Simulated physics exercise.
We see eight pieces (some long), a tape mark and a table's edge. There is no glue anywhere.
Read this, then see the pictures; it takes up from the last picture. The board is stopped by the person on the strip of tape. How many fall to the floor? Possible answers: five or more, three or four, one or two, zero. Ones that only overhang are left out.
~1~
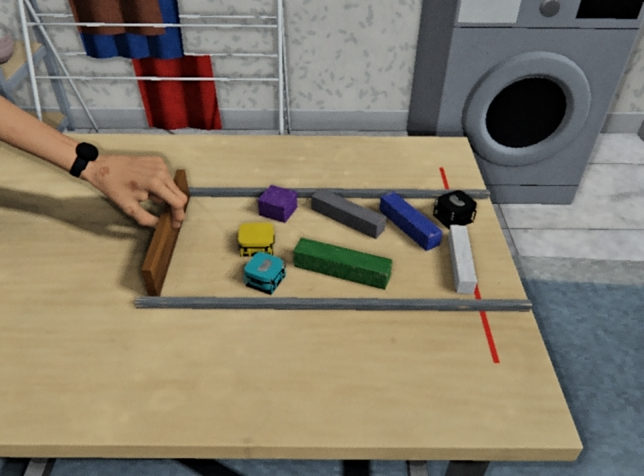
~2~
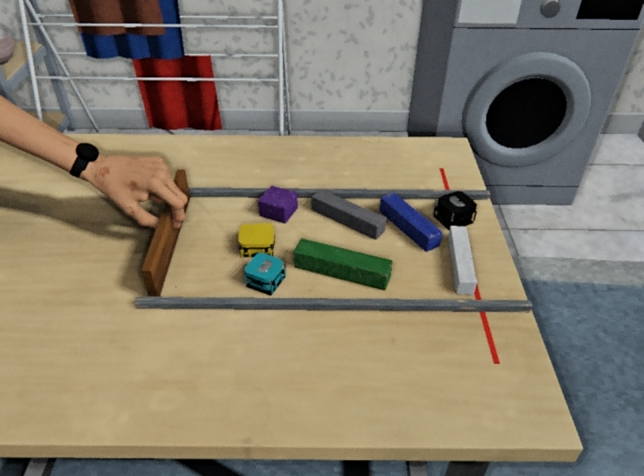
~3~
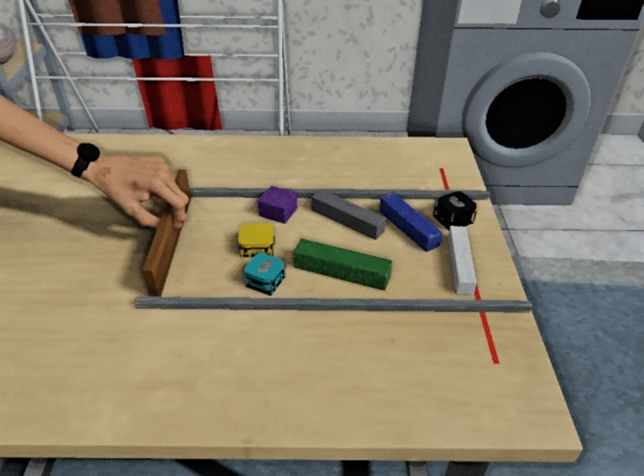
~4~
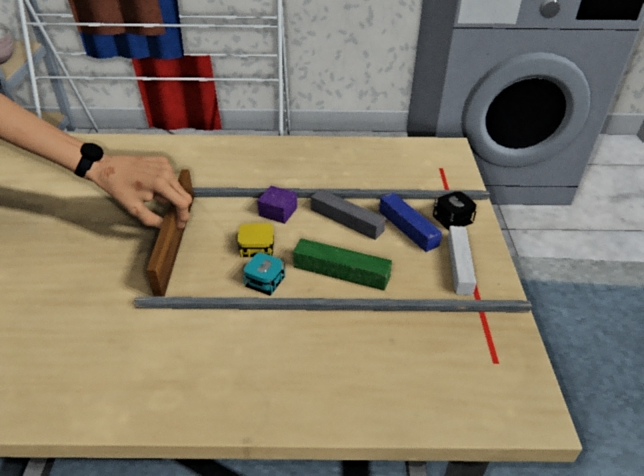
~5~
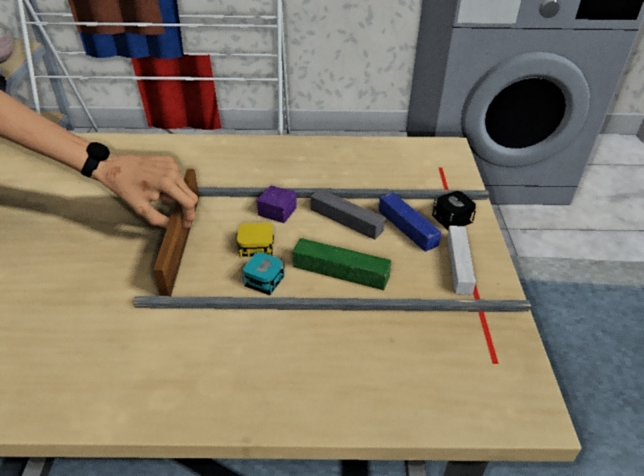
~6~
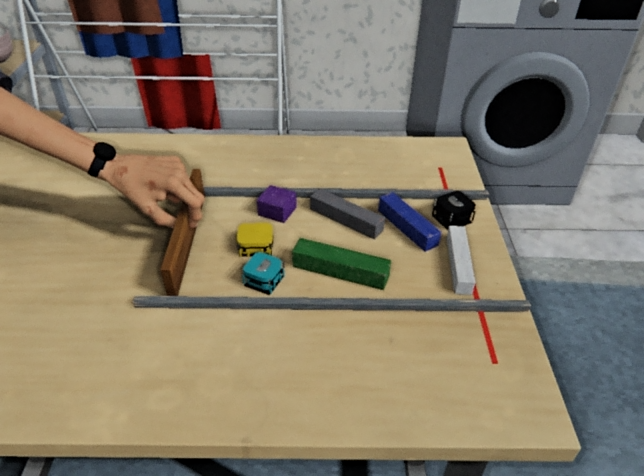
Pieces that go over the edge: Either three or four.
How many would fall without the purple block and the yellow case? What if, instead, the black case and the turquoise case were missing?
Count: 2 (first case); 2 (second).
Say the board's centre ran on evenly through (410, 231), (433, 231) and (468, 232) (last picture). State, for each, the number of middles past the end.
First 0, then 2, then 5.
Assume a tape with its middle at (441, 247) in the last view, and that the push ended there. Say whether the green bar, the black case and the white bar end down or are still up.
This time the green bar does not drop; after it, the black case drops; finally, the white bar drops.
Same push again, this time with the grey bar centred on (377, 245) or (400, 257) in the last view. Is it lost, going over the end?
Trial 1: Over the edge; trial 2: Over the edge.
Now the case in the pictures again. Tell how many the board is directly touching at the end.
In total, 3.
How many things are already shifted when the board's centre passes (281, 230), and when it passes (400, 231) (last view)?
Counts: 5 / 8.
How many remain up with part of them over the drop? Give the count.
1.
Soon after, none off yet; black case at rest near (454, 211); white bar at rest near (460, 259); blue bar at rest near (408, 221).
Then, none off yet; black case at rest near (454, 211); white bar moving near (470, 259); blue bar moved a little near (418, 220).
Further on, none off yet; black case moved about its own width near (499, 214); white bar moved about its own width near (517, 254); blue bar moved about its own width near (475, 219).
At rest, the number that fall off is three or four; fallen, green bar, blue bar, white bar and black case.
